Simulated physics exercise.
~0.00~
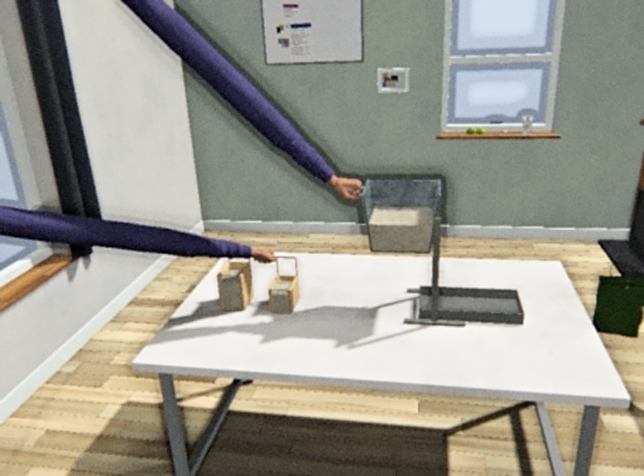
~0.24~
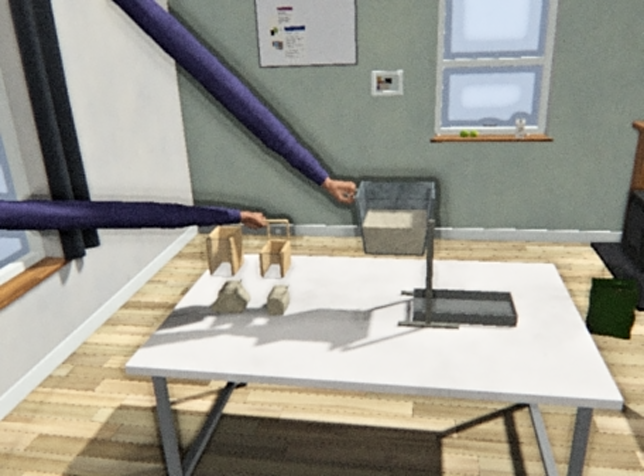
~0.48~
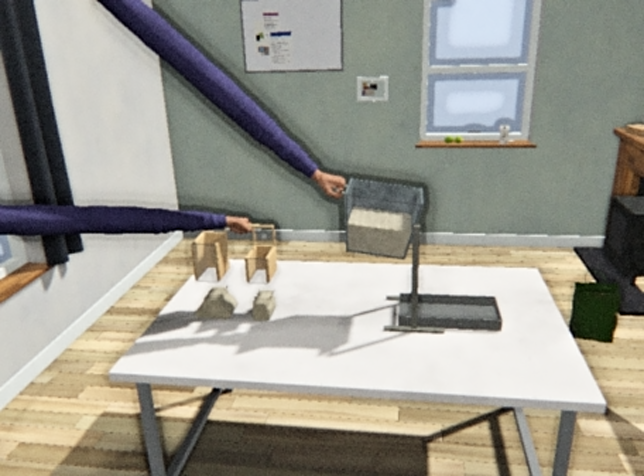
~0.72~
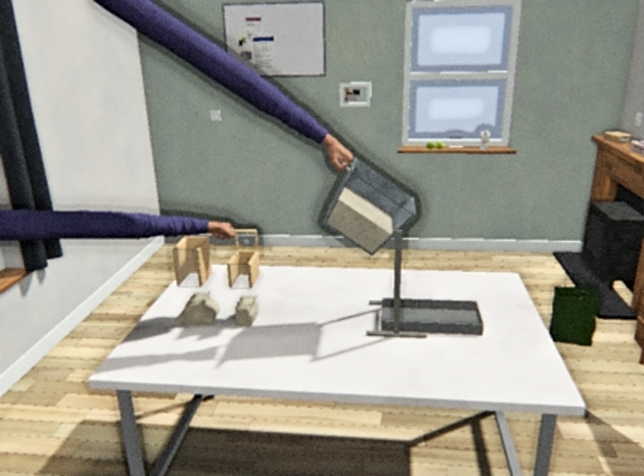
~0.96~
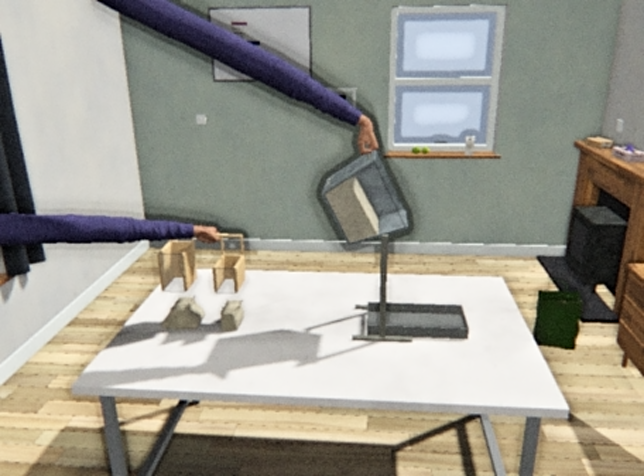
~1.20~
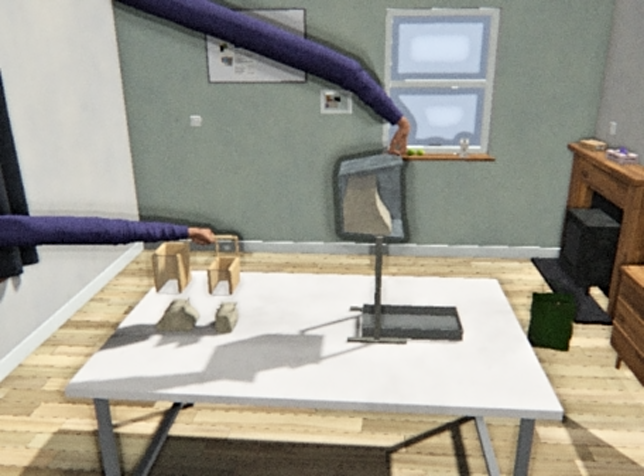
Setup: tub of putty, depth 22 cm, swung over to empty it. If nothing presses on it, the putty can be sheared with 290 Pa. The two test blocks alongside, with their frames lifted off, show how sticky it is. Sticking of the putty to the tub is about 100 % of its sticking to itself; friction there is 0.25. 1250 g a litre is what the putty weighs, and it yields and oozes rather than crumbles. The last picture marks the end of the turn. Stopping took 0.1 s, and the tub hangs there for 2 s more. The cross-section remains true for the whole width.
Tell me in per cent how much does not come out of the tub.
Something like 62 per cent stays in.
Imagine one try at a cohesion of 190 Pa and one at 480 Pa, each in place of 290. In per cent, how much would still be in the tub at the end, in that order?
Respectively 50 % and 100 %.
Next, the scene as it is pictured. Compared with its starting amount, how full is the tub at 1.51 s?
I'd say close to 75 %.
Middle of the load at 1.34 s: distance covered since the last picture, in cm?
Shift: Some 5 cm.
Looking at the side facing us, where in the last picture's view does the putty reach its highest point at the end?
The highest point sits at around (359, 214).
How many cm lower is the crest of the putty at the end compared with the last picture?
About 10 cm.
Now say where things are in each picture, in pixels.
The first picture shows handle-side rim at (364, 195), tilt 0 degrees; top of the putty at (371, 224); blocks stand 14 cm, 9.0 cm (left to right).
The second picture shows handle-side rim at (358, 198), tilt 0 degrees; top of the putty at (365, 226); blocks stand 10 cm, 8.6 cm (left to right).
The third picture shows handle-side rim at (347, 194), tilt 8 degrees; top of the putty at (351, 224); blocks stand 9.5 cm, 8.6 cm (left to right).
The fourth picture shows handle-side rim at (353, 171), tilt 35 degrees; top of the putty at (341, 200); blocks stand 9.5 cm, 8.6 cm (left to right).
The fifth picture shows handle-side rim at (375, 161), tilt 64 degrees; top of the putty at (349, 181); blocks stand 9.5 cm, 8.6 cm (left to right).
The sixth picture shows handle-side rim at (402, 166), tilt 87 degrees; top of the putty at (374, 188); blocks stand 9.5 cm, 8.6 cm (left to right).
After 1.34 s, the tub is at 87 degrees and holds 96 %.
After 1.51 s, the tub is at 87 degrees and holds 74 %.
After 1.68 s, the tub is at 87 degrees and holds 62 %.
After 1.85 s, the tub is at 87 degrees and holds 62 %.
After 3.20 s, at the end, the tub is at 87 degrees and holds 62 %.
